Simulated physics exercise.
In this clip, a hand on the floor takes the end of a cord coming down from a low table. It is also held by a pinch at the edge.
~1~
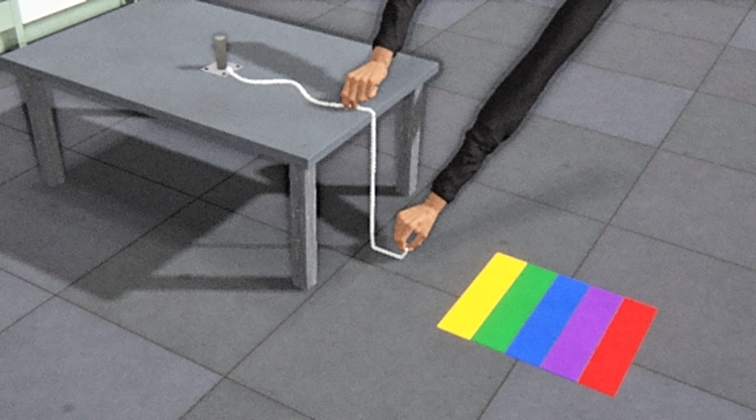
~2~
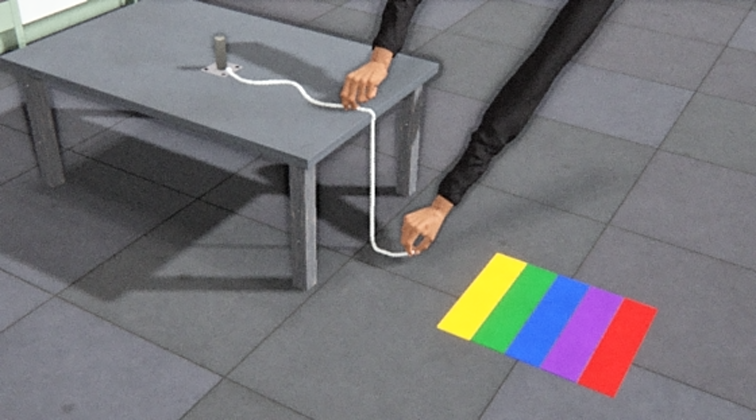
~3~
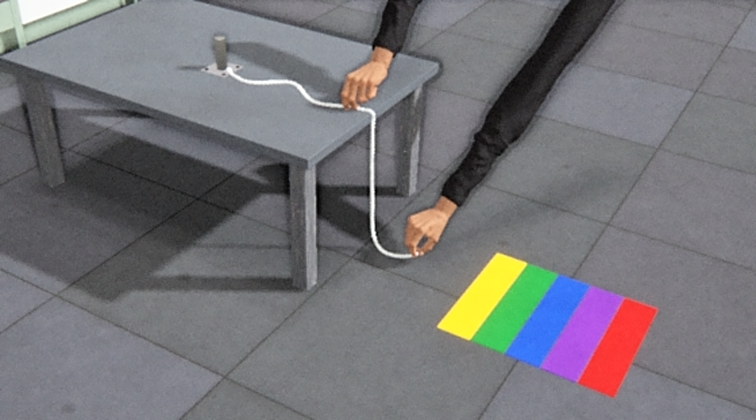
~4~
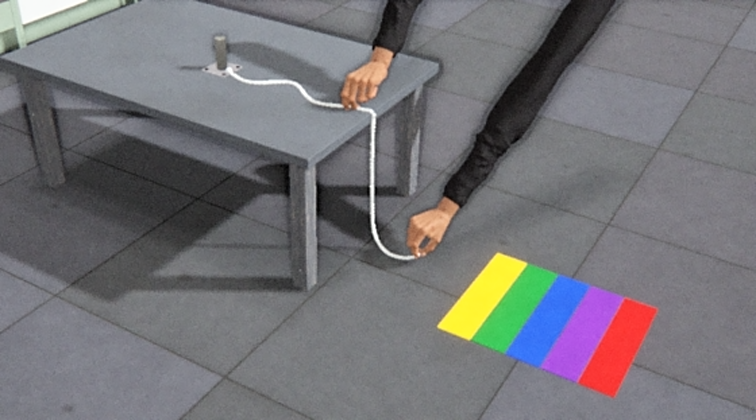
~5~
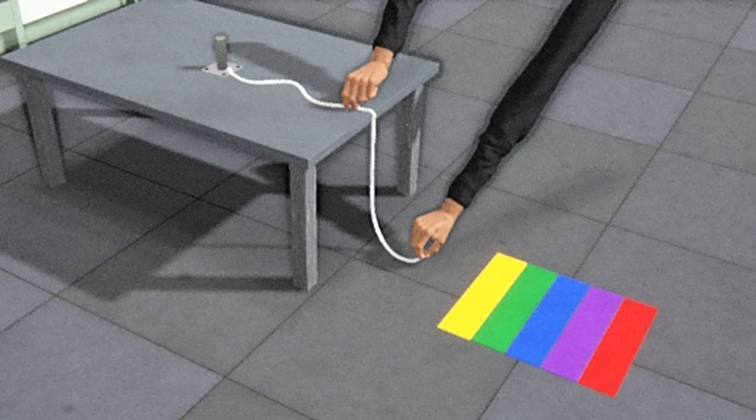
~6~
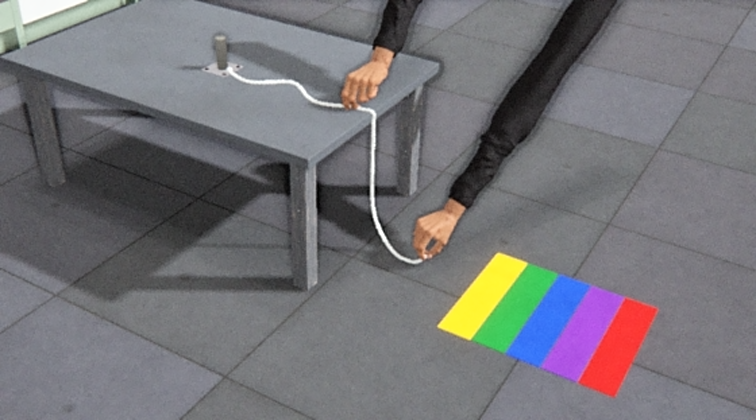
Hand near the floor drawing the end of a white cord slightly right while another hand pinches it at the table edge.
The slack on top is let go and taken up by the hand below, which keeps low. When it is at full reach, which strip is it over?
It is over the green strip.
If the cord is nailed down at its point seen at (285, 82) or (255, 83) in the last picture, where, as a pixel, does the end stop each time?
Per try (px, approx.): (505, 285), (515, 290).
Soon after, end near (460, 269); short of the strips.
After that, end near (498, 282); over yellow.
At the stop, end near (520, 290); over green. It halts on the green strip.
